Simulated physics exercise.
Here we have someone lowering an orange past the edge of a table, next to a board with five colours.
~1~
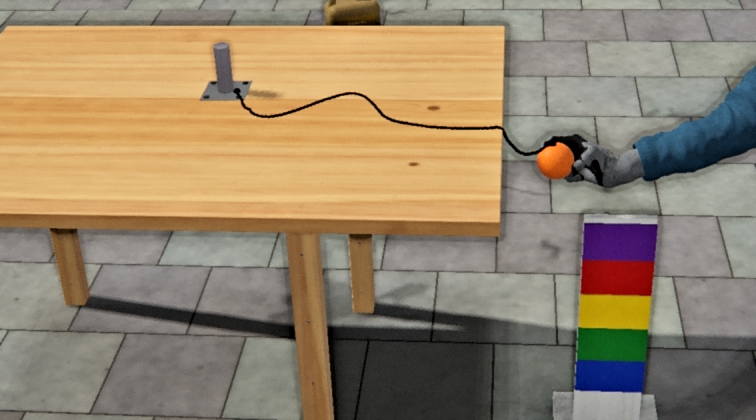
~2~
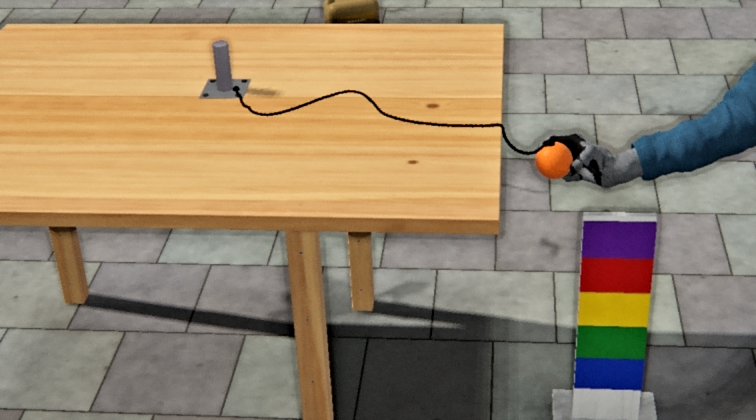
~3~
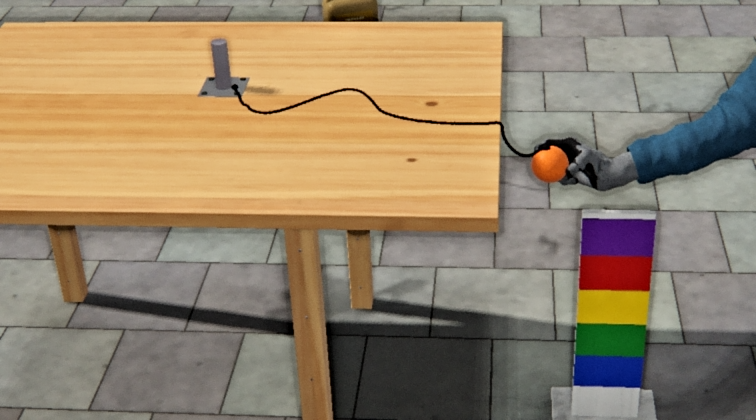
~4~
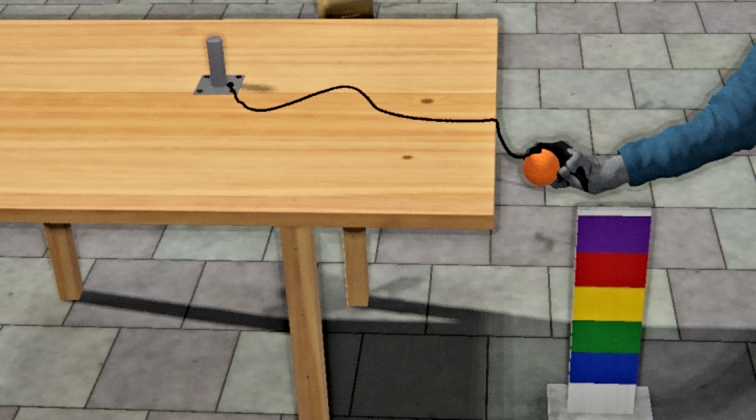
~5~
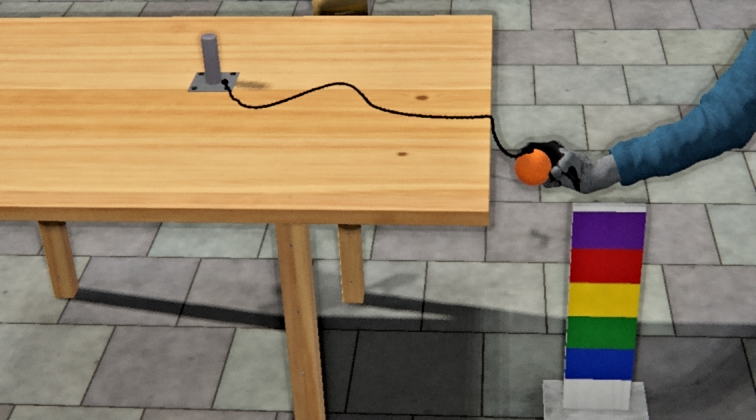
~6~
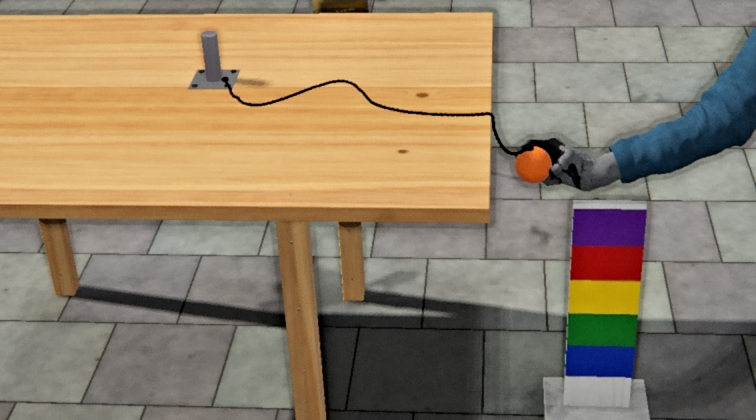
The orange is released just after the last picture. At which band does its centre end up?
At red.
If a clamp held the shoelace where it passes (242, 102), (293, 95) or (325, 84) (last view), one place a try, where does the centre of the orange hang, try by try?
About (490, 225), (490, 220) and (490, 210).
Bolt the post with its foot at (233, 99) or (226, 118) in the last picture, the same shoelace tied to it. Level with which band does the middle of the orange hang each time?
It would be yellow; yellow.
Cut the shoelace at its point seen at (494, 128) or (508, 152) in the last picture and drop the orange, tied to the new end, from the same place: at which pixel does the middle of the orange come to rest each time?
About (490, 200) and (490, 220).
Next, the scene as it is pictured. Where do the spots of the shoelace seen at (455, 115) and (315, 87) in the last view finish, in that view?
The first at (493, 148), the second at (361, 91).
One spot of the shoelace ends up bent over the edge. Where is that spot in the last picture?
Near (409, 112).
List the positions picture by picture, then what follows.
In the first picture, orange (556, 161); purple (620, 243); red (617, 279); yellow (615, 313); green (612, 346); blue (610, 377).
In the second picture, orange (554, 161); shoelace through (243, 104) (300, 107) (364, 95) (408, 121) (486, 126).
In the third picture, orange (549, 164).
In the fourth picture, orange (541, 168); shoelace through (237, 99) (294, 102) (359, 90) (402, 116) (480, 121).
In the fifth picture, orange (533, 168).
In the sixth picture, orange (533, 165); shoelace through (232, 94) (289, 97) (354, 85) (397, 110) (475, 115).
Soon after, orange near (528, 258); level with red.
Then, orange near (468, 240); level with red.
Further on, orange near (504, 251); level with red.
At rest, orange near (494, 251); level with red. Its centre hangs level with the red band.
